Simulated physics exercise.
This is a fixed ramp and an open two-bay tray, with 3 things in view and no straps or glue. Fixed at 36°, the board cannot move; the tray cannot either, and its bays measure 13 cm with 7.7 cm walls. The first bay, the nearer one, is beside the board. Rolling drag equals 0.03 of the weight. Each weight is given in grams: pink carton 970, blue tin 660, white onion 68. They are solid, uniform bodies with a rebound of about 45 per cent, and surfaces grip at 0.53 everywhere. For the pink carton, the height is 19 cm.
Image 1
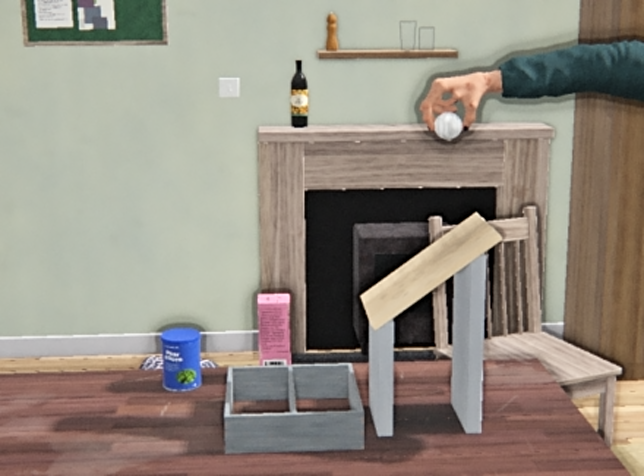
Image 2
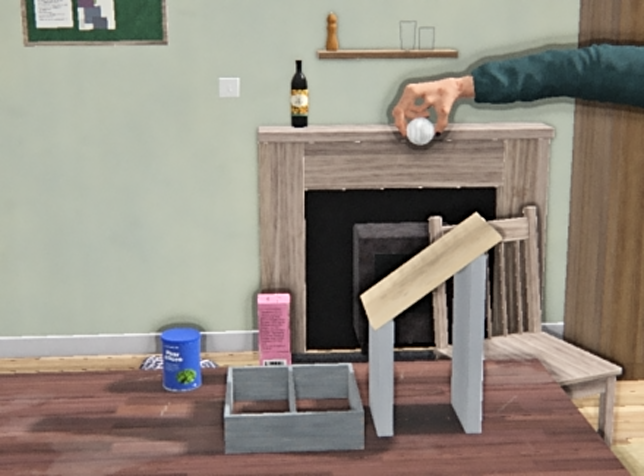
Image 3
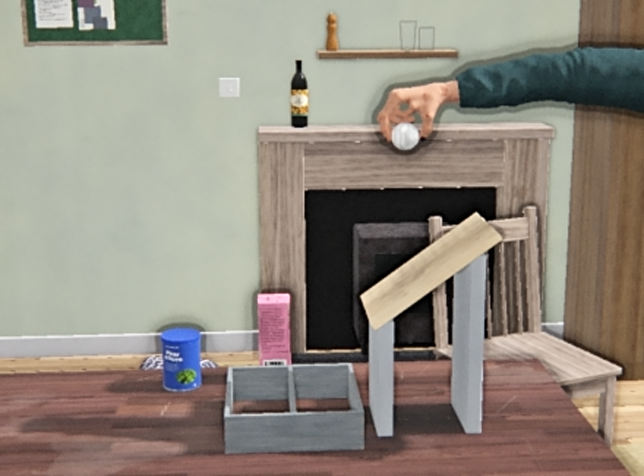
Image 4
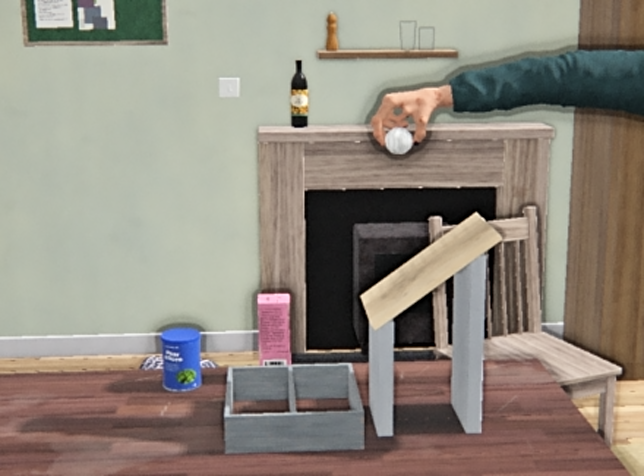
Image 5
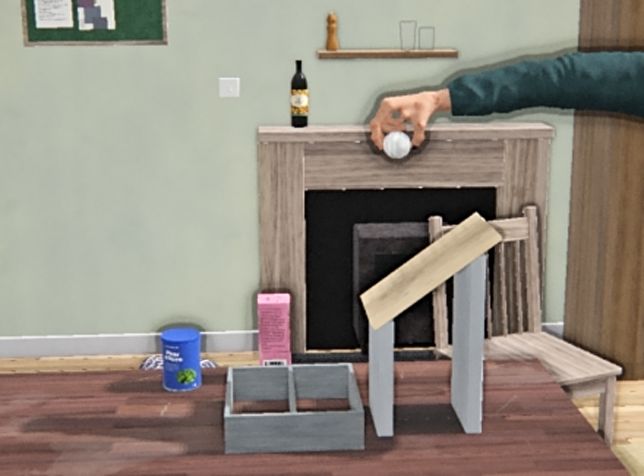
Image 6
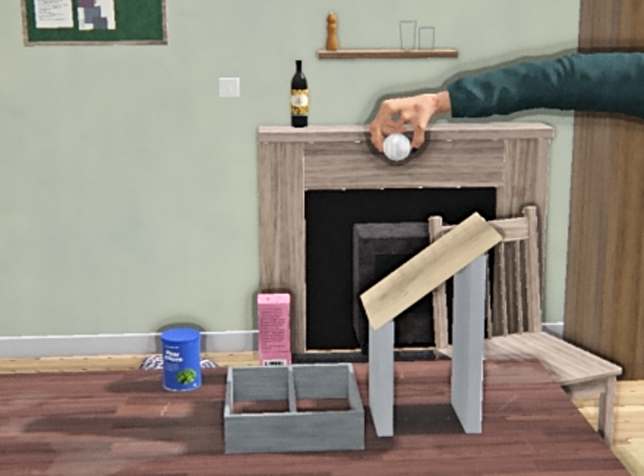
A hand in a dark green sleeve carries a white onion leftward and slightly down, then holds it still above a sloping wooden board beside a grey two-bay box, with a blue tin and pink carton nearby.
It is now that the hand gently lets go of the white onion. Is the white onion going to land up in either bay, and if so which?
Yes, the second bay.
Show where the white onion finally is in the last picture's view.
It finishes at roughly (245, 413).
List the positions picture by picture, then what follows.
In the first frame, 11 cm still to go; white onion (448, 126); pink carton (274, 338).
In the second frame, 5 cm still to go; white onion (420, 131); pink carton (274, 338).
In the third frame, 3 cm still to go; white onion (405, 136); pink carton (274, 338).
In the fourth frame, 1 cm still to go; white onion (398, 141); pink carton (274, 338).
Held still over the board; white onion (397, 145); pink carton (274, 338), in the fifth frame.
Held still over the board; white onion (397, 147); pink carton (274, 338), in the sixth frame.
Then, 0.30 s on from there, white onion near (396, 245).
Then, 0.50 s on from there, white onion near (286, 331).
Then, 0.70 s on from there, it is in the farther bay; white onion near (277, 401).
In the end, it is in the farther bay; the bystanders under 4 cm from the start. At the end, from the last picture's camera, white onion near (245, 413).
